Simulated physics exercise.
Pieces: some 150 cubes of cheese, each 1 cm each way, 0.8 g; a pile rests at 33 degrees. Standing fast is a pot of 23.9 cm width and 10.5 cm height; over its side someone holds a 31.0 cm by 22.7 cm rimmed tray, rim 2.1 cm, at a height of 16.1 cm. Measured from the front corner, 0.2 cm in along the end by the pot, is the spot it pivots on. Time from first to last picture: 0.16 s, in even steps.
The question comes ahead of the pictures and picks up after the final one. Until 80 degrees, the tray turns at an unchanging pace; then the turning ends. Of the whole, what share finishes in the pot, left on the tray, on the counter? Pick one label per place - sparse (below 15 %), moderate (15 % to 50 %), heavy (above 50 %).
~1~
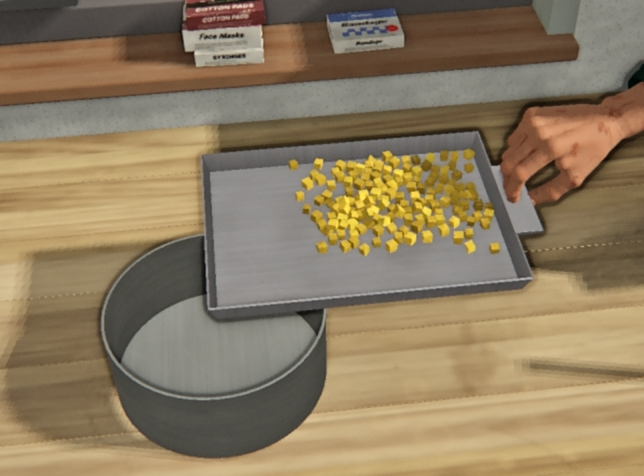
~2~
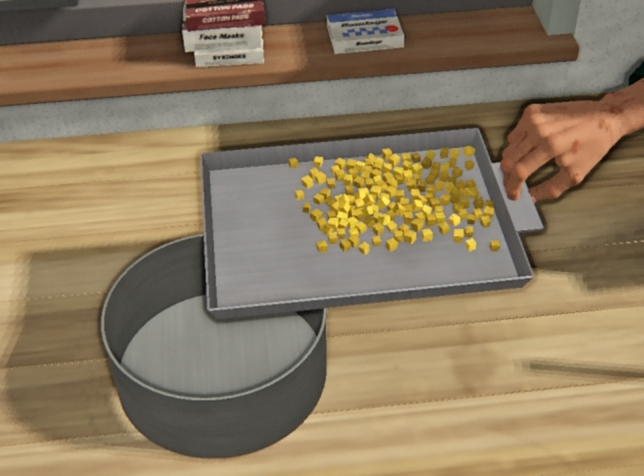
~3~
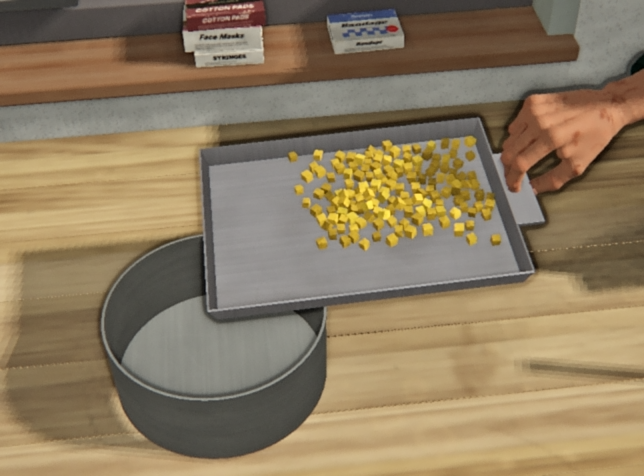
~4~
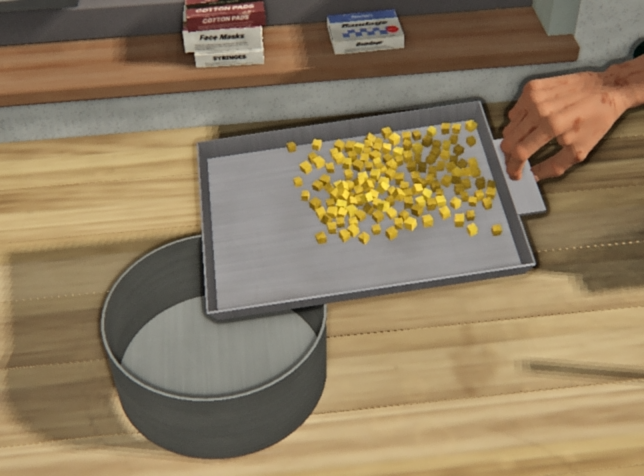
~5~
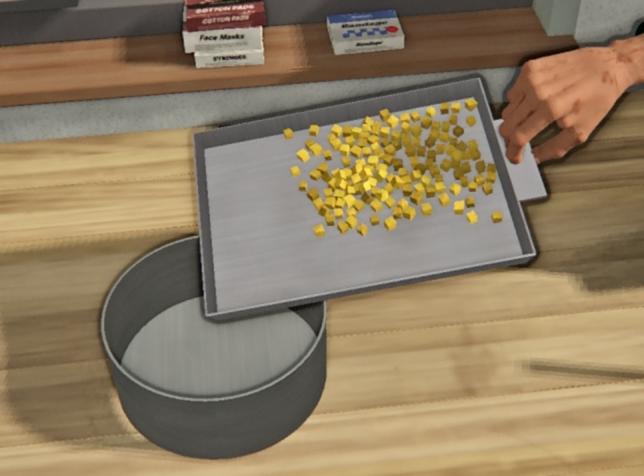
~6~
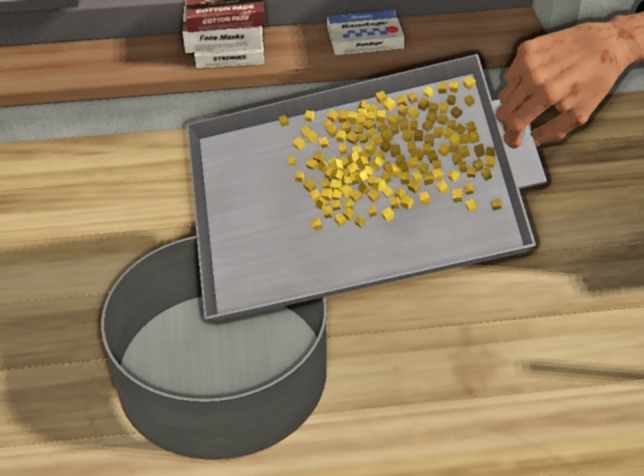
Pot: Sparse; tray: Sparse; counter: Heavy.
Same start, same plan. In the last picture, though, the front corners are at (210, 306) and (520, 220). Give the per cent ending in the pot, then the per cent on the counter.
The pot gets 60 and the counter 35.
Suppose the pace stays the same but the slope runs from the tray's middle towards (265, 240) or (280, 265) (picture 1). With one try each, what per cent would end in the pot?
First try: About 40 percent; second try: About 25 percent.
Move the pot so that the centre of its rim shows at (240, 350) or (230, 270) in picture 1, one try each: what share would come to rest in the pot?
35 and 0 %.
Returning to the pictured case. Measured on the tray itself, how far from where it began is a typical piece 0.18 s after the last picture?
Roughly 0 cm.
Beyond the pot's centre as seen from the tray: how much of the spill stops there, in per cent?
Around 90 per cent, give or take.
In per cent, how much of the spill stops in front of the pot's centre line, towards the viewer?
Estimate: Close to 100 per cent of the pieces.
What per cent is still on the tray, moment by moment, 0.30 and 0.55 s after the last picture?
About 100, 0.
Then, 0.18 s after the last picture, tilt 51 degrees; the tray holds 100 %, the pot 0 %.
Then, 0.30 s after the last picture, tilt 73 degrees; the tray holds 100 %, the pot 0 %.
Then, 0.55 s after the last picture, tilt 80 degrees; the tray holds 0 %, the pot 5 %.
In the end, pot 5 %, tray 0 %, counter 95 %.
